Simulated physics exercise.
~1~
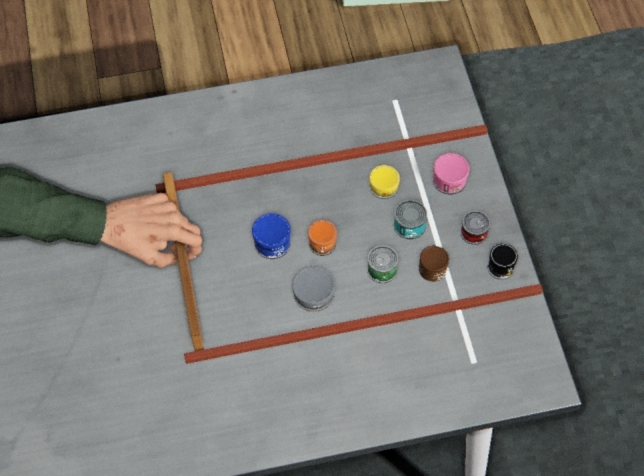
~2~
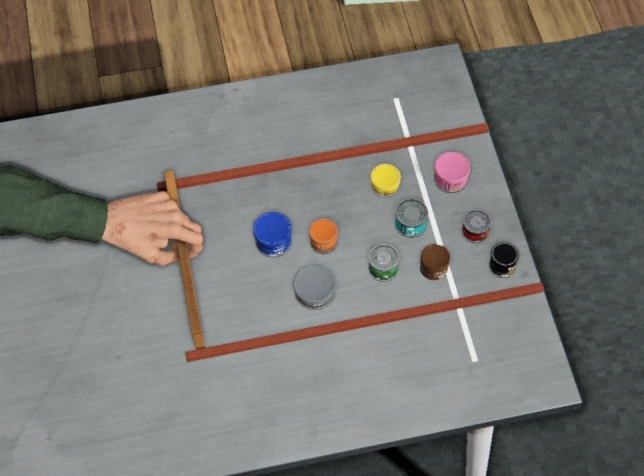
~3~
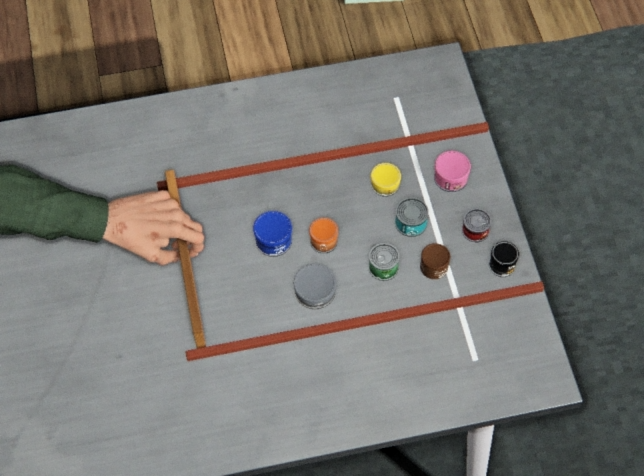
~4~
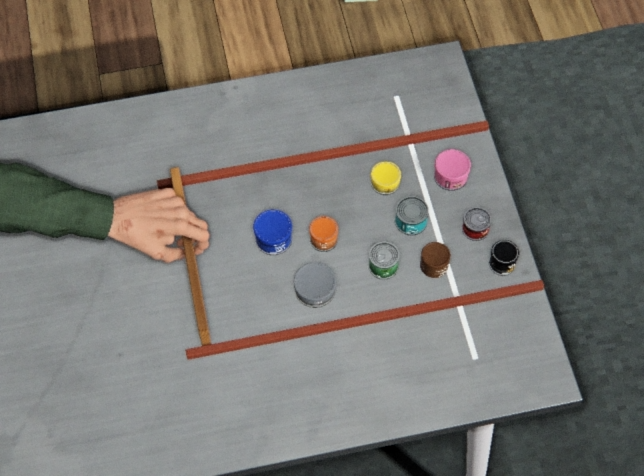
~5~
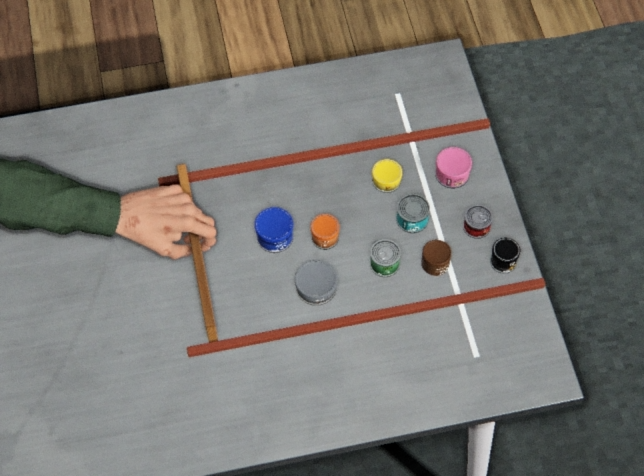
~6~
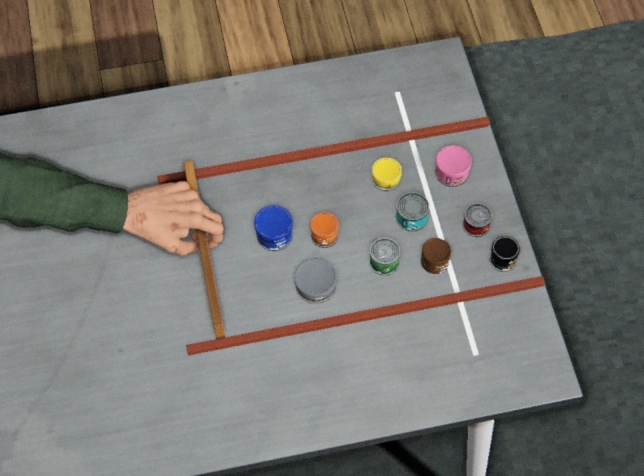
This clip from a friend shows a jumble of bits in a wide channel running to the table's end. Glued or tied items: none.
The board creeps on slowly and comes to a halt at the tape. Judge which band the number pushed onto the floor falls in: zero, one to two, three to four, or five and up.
The tally of drops is nought.
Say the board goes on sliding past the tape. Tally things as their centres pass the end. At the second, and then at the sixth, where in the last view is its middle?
For the first, roughly (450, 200); for the next, roughly (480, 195).
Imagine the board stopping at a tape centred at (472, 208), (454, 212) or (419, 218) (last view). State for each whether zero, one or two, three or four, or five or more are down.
Lab note - count at each of the three spots: Either three or four; one to two; not one.
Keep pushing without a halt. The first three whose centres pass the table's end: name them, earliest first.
Order: Black pot, then red tin, then brown tub.
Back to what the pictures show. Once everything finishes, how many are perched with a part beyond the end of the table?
You'd get 1.
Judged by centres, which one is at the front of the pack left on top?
It's the black pot that ends nearest.
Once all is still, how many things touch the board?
Well, it touches 4.
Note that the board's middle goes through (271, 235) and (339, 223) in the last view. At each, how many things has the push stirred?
Counts: 1 / 4.
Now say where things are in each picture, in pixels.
The first frame shows black pot (502, 262); red tin (475, 228); pink tin (451, 174); board (183, 260); tape (432, 223).
The second frame shows red tin (476, 226); green pot (384, 263).
The third frame shows pink tin (452, 172); blue tin (273, 234).
The fourth frame shows black pot (504, 258); grey tin (315, 285).
The fifth frame shows red tin (478, 222); brown tub (436, 258).
The sixth frame shows black pot (504, 254); red tin (477, 220); pink tin (453, 166); board (204, 248); tape (434, 215).
Soon after, none off yet; black pot at rest near (504, 254); red tin at rest near (477, 220); pink tin at rest near (453, 166).
At rest, the number that fall off is zero.
